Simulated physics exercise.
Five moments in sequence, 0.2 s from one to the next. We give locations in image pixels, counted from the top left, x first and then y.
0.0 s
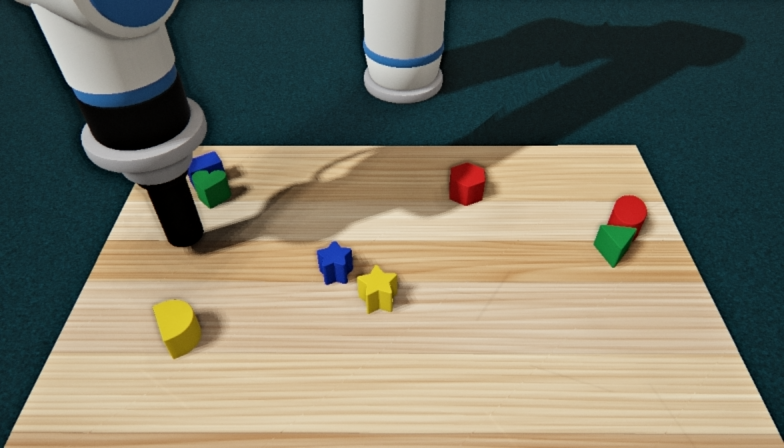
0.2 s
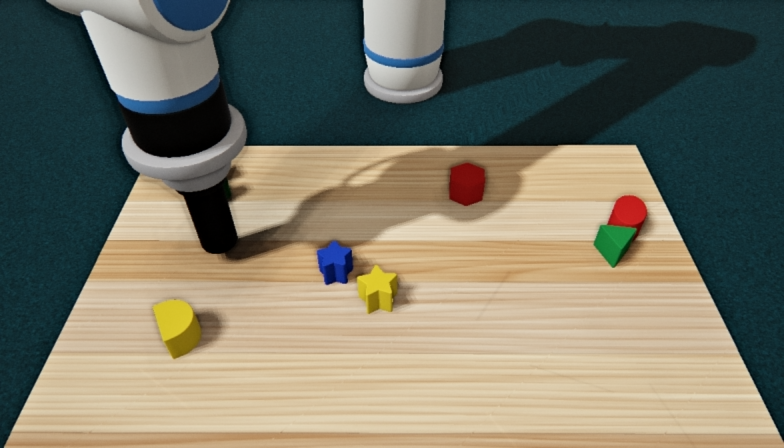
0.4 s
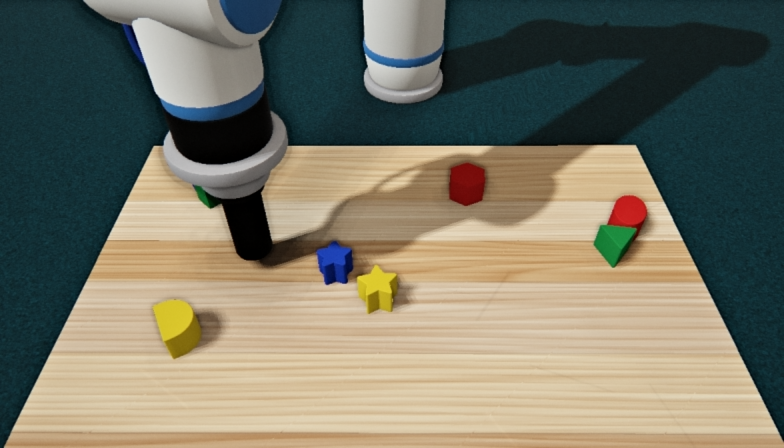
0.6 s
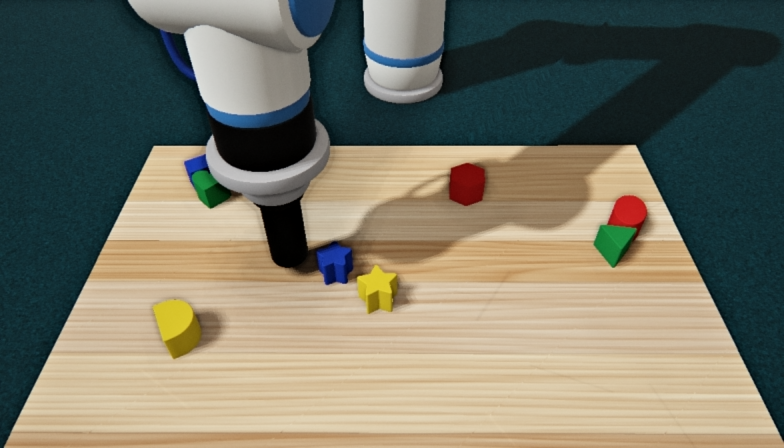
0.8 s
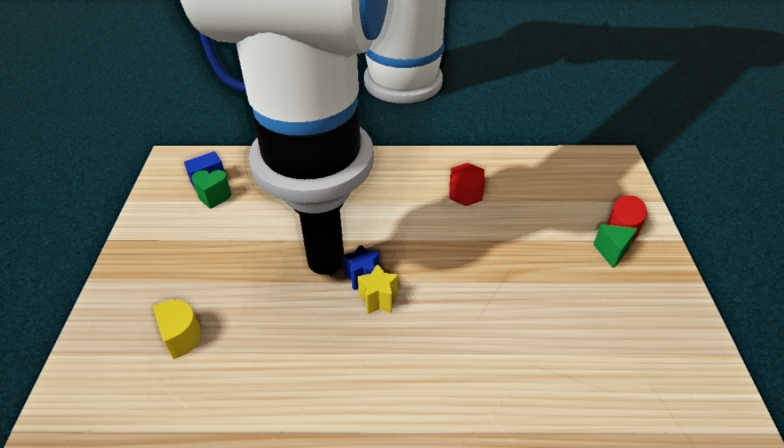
On a wooden board, a robot arm moves right and pushes the blue star toward the yellow star.
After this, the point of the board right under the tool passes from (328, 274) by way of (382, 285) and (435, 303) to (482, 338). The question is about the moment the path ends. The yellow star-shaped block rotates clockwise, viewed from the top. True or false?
It is true.
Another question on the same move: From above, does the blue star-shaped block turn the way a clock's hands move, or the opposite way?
Overhead view: Anti-clockwise.
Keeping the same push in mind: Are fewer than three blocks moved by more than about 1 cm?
I'd say yes.
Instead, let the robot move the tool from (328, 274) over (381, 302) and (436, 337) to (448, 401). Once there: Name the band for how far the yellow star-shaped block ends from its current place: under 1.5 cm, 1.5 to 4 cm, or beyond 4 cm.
Its displacement is above 4 cm.
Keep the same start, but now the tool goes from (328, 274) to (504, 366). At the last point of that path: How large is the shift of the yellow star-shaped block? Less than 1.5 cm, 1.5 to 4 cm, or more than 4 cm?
It goes beyond 4 cm.
On the path given first. One third of the way, tool (381, 274); blue star-shaped block (412, 258); yellow star-shaped block (399, 291), turned 75° clockwise.
Two thirds of the way, tool (437, 292); blue star-shaped block (440, 256), turned 45° anticlockwise; yellow star-shaped block (416, 305).
At the end, tool (484, 326); blue star-shaped block (440, 256), turned 45° anticlockwise; yellow star-shaped block (417, 307), turned 160° clockwise.
